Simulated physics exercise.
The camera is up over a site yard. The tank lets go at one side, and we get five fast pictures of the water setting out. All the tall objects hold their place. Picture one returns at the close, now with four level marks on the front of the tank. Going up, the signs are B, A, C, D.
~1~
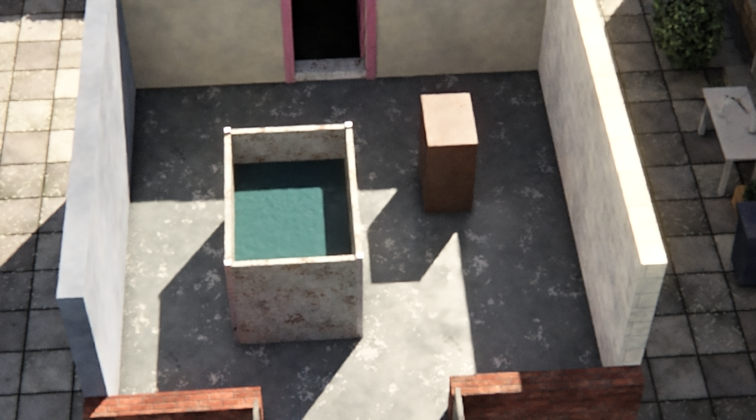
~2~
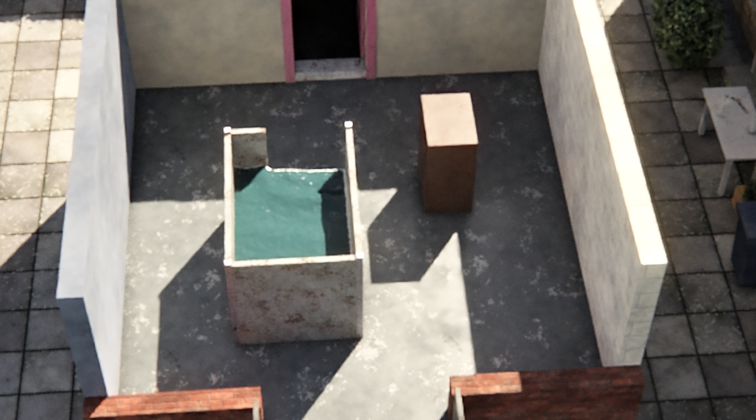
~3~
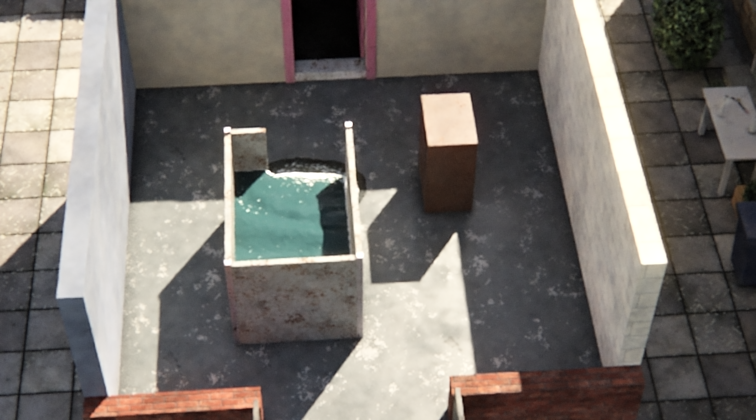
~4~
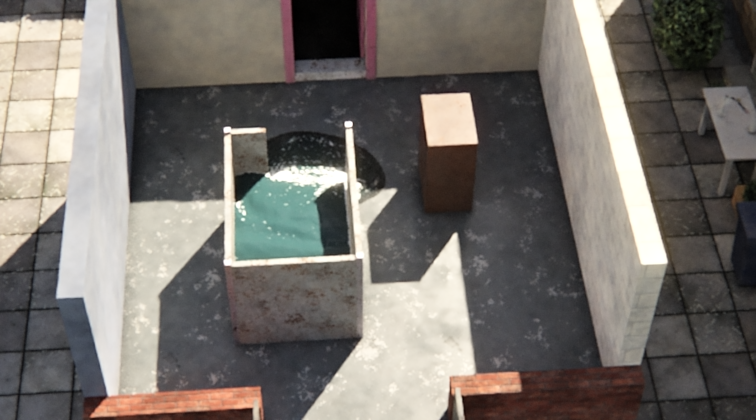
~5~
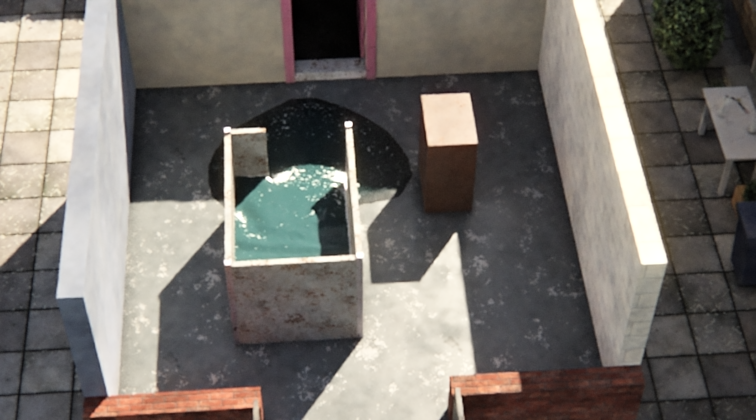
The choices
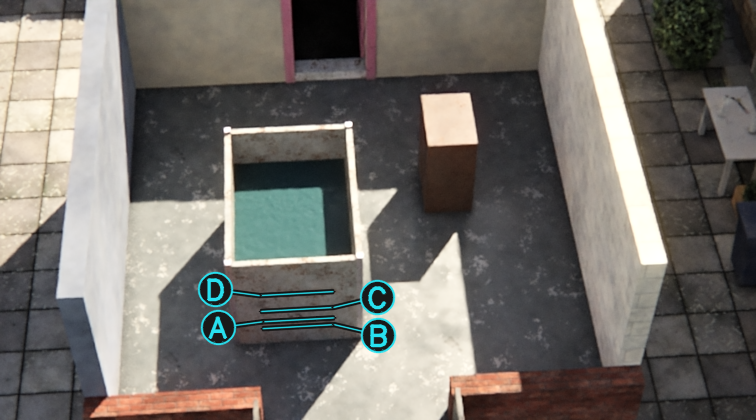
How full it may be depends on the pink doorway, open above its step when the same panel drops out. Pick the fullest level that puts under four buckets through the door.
Take A.
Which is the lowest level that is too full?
It is C.
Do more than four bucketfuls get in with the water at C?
Yes.
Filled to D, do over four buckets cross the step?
Yes, that goes wrong.
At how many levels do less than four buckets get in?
Two of the four.
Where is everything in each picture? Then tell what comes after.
The first frame shows water in the tank at rest, its middle at (293, 222); foot of the pink doorway at (331, 79); open gate at (355, 378).
In the second frame, water covers 1 % of the ground, its front hidden from here.
In the third frame, water covers 3 % of the ground, its front hidden from here.
In the fourth frame, water covers 7 % of the ground, its front hidden from here.
In the fifth frame, 13 % of the ground under water, visible out to (393, 153).
In cyan, A at (298, 319); B at (298, 326); C at (297, 309); D at (296, 293); from the bottom up B, A, C, D.
With A, a bucket or two gets in.
With B, nothing gets over.
With C, about 10 bucketfuls get in.
With D, dozens of bucketfuls pour in.
